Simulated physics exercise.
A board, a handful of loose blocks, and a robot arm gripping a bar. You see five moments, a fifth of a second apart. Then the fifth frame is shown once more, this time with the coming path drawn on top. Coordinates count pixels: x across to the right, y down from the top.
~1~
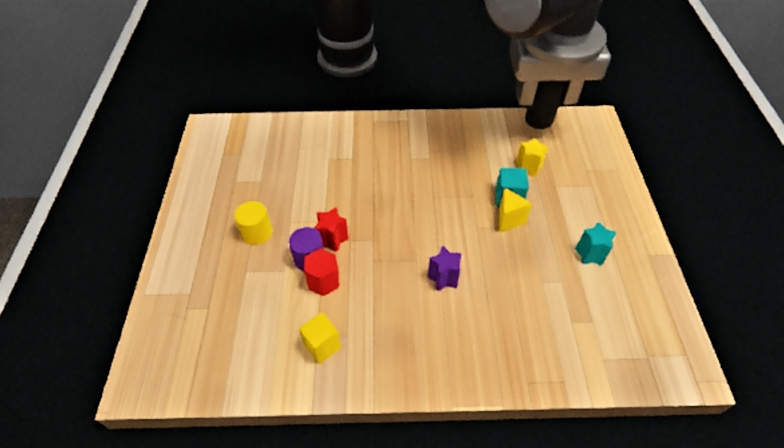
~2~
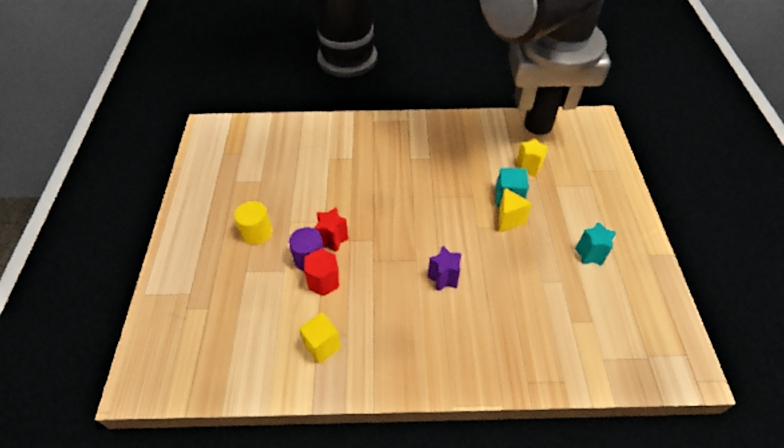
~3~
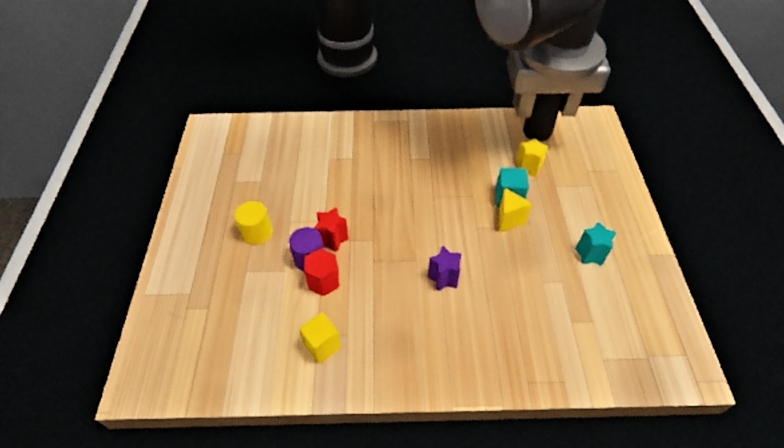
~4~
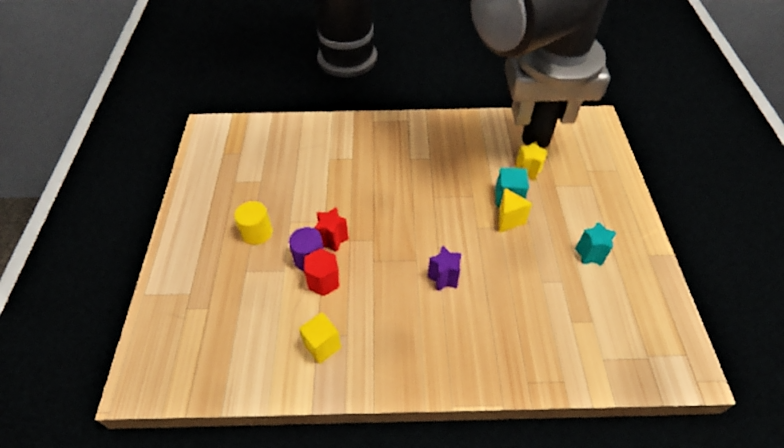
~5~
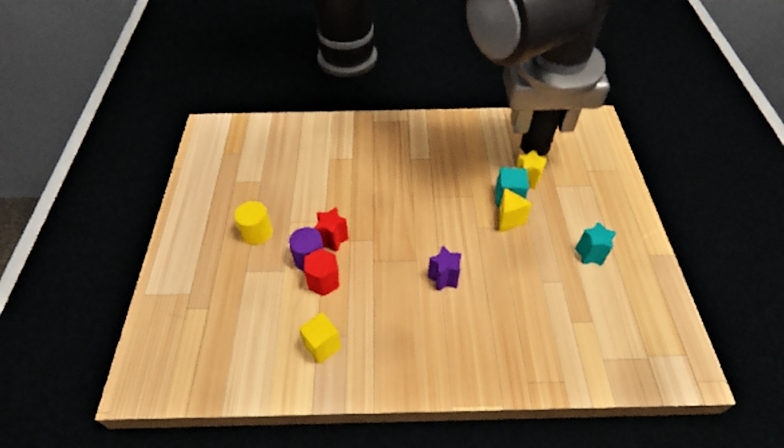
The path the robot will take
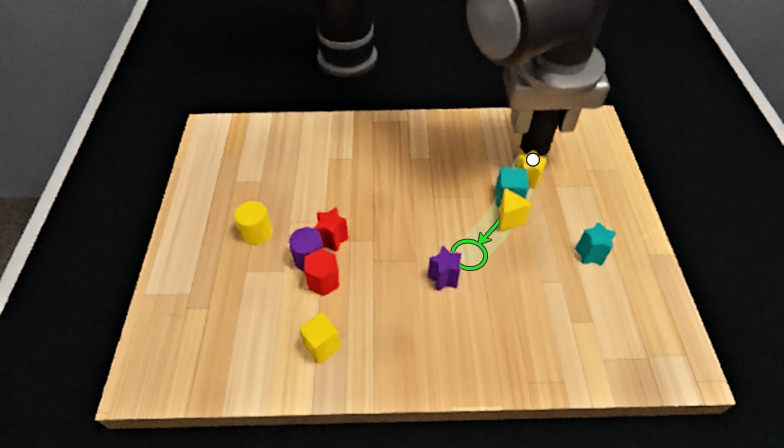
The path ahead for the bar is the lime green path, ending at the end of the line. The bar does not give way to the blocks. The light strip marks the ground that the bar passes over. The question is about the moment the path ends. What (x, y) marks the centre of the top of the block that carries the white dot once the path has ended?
Roughly at (488, 257).
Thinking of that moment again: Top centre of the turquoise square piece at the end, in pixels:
That would be at about pixel (481, 281).
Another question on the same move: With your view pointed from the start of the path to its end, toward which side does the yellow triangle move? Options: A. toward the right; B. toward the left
My pick is B.
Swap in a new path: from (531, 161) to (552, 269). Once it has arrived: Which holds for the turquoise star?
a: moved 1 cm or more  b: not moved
Letter b.
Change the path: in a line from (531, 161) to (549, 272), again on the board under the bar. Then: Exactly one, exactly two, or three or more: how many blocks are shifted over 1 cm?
Once the path ends, three or more blocks will have shifted.
The drawn path runs from (531, 161) through (508, 207) to (469, 255); the dot is on the yellow star.
What follows on the original path. One third of the way, bar (520, 179); yellow triangle (503, 225); turquoise square piece (511, 206), turned 40° clockwise; yellow star (528, 191), turned 50° anticlockwise.
Two thirds of the way, bar (500, 211); yellow triangle (491, 266); turquoise square piece (493, 243), turned 25° clockwise; yellow star (509, 225), turned 50° anticlockwise.
At the end, bar (471, 243); purple star not moved; yellow triangle (488, 306), turned 30° anticlockwise; turquoise square piece (481, 281); yellow star (488, 257), turned 70° anticlockwise.
